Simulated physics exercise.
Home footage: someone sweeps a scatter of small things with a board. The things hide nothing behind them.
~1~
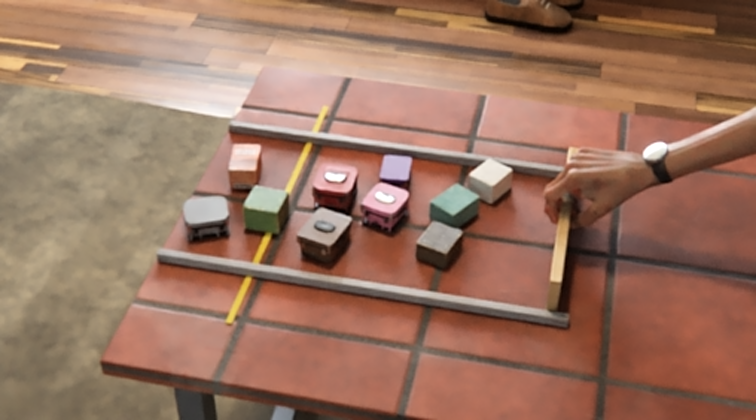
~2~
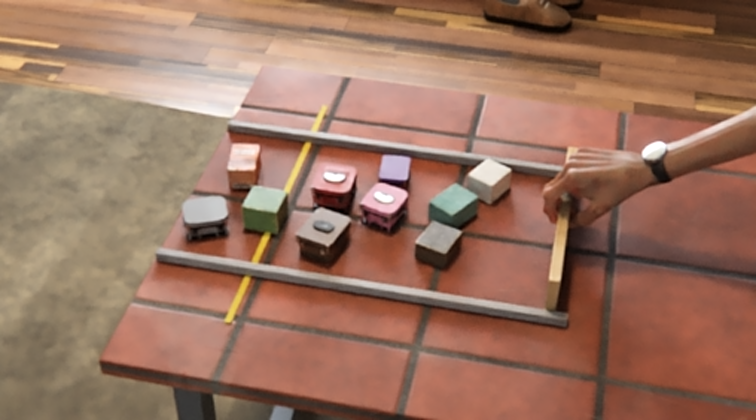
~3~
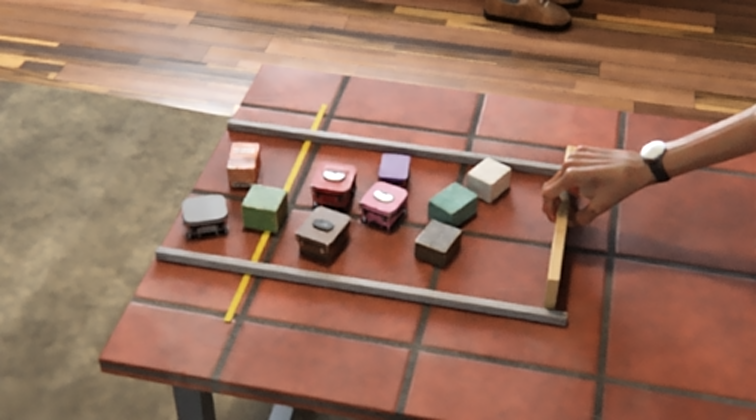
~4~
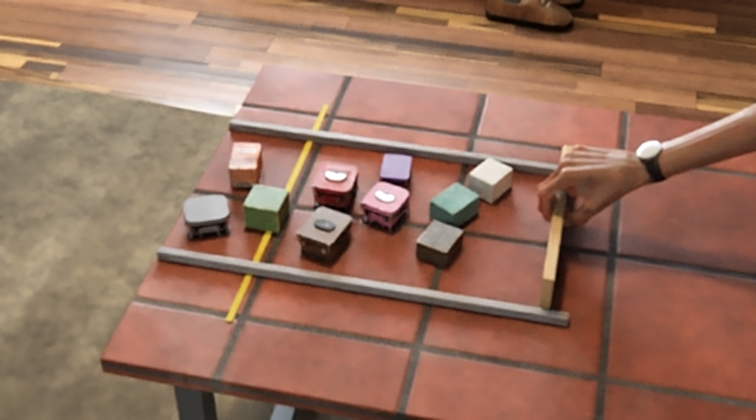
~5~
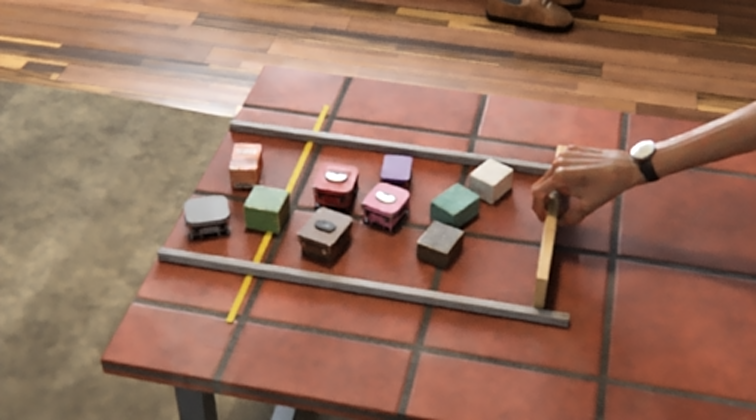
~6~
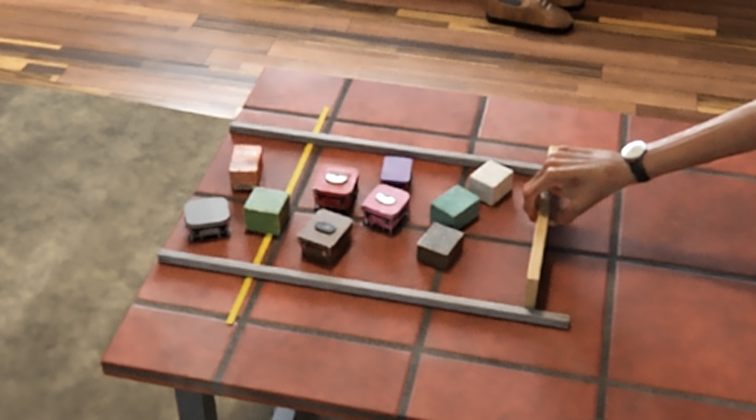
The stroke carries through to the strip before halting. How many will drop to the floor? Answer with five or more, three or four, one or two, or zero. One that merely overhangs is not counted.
The count that falls is one or two.
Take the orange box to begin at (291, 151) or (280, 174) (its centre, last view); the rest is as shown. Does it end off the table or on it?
Results in order - still up; down.
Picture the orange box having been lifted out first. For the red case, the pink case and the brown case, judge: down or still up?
Red case: Still there. Pink case: Still there. Brown case: Still there.
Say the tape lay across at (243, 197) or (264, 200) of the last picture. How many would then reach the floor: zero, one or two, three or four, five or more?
In turn: Either three or four, then three to four.
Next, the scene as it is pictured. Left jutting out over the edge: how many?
The count is 2.
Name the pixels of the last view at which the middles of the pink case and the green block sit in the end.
Result: One at about (237, 189), the other at about (194, 197).
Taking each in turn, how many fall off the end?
Altogether the count is 2.
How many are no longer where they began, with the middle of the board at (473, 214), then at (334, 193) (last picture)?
The counts are 2 and 10.
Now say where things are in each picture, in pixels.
Grey case (207, 218); orange box (246, 166); green block (267, 210); board (563, 227); tape (283, 202), in the first frame.
Orange box (245, 166); black block (438, 244), in the second frame.
Green block (265, 208); brown case (324, 235), in the third frame.
Grey case (207, 217); board (557, 224), in the fourth frame.
Orange box (246, 166); pink case (386, 207), in the fifth frame.
Grey case (208, 219); orange box (246, 168); green block (267, 211); board (542, 225); tape (284, 203), in the sixth frame.
Early on, none off yet; grey case at rest near (208, 219); orange box at rest near (246, 168); green block at rest near (267, 211).
Finally, the number that fall off is one or two; lost, orange box and grey case.
